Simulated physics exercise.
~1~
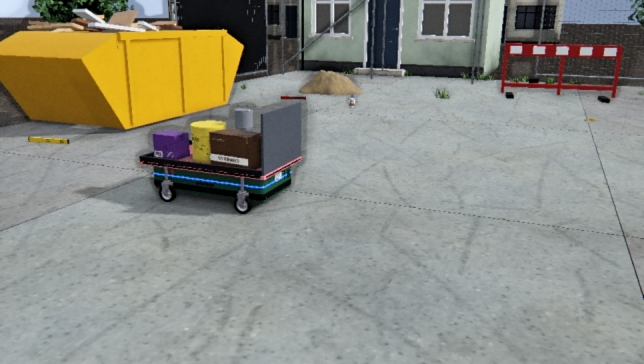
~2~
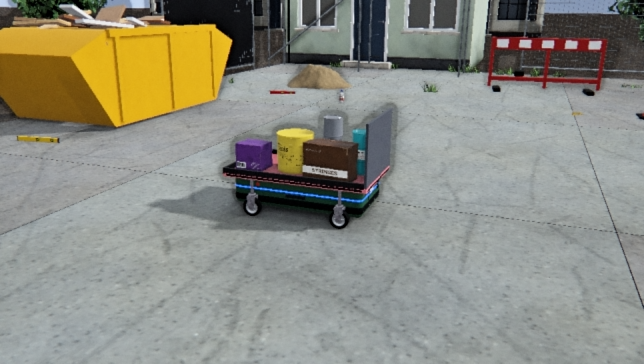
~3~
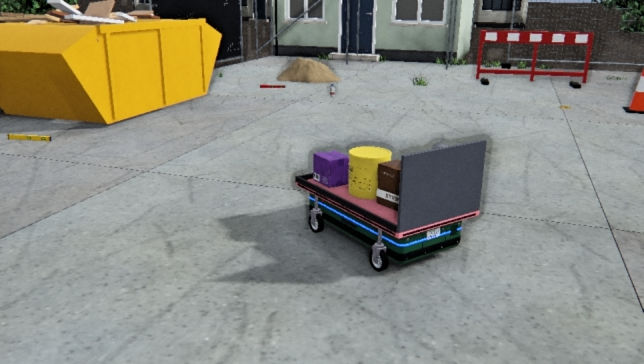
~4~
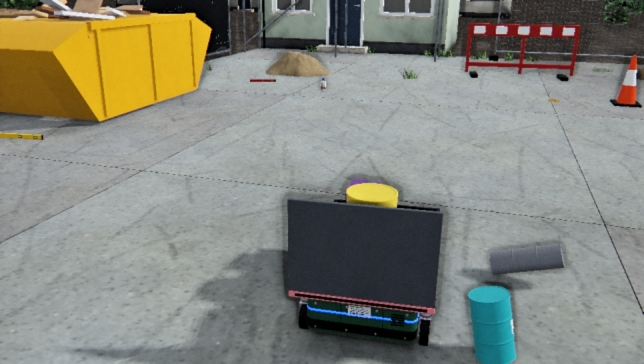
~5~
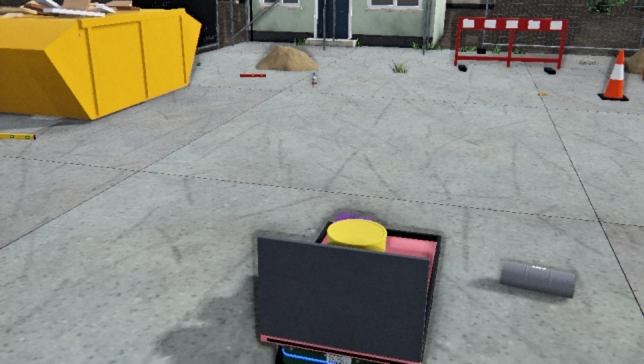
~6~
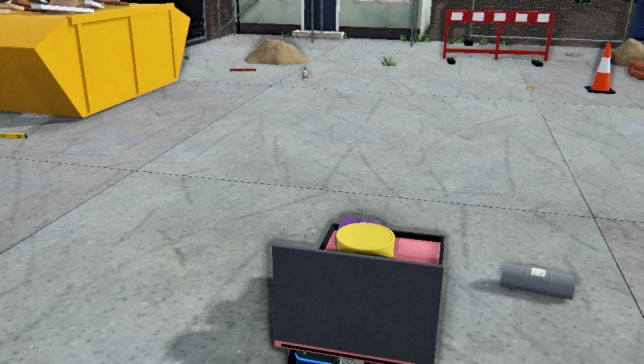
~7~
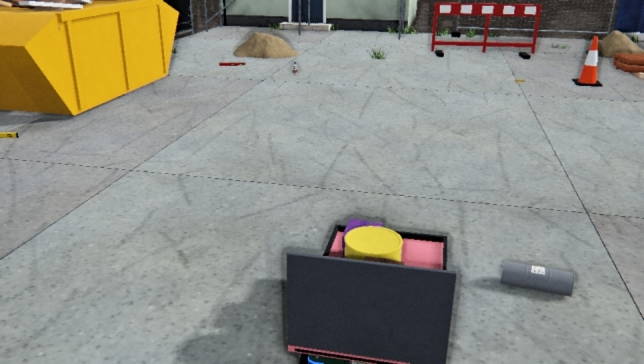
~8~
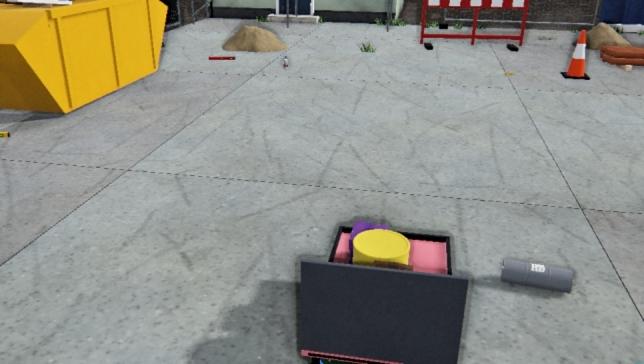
A low cart carrying boxes, a yellow pail and canisters rolled rightward across a concrete yard and turned toward the viewer, shedding a grey canister and a turquoise one, then stopped with the pail still aboard and the grey canister lying nearby.
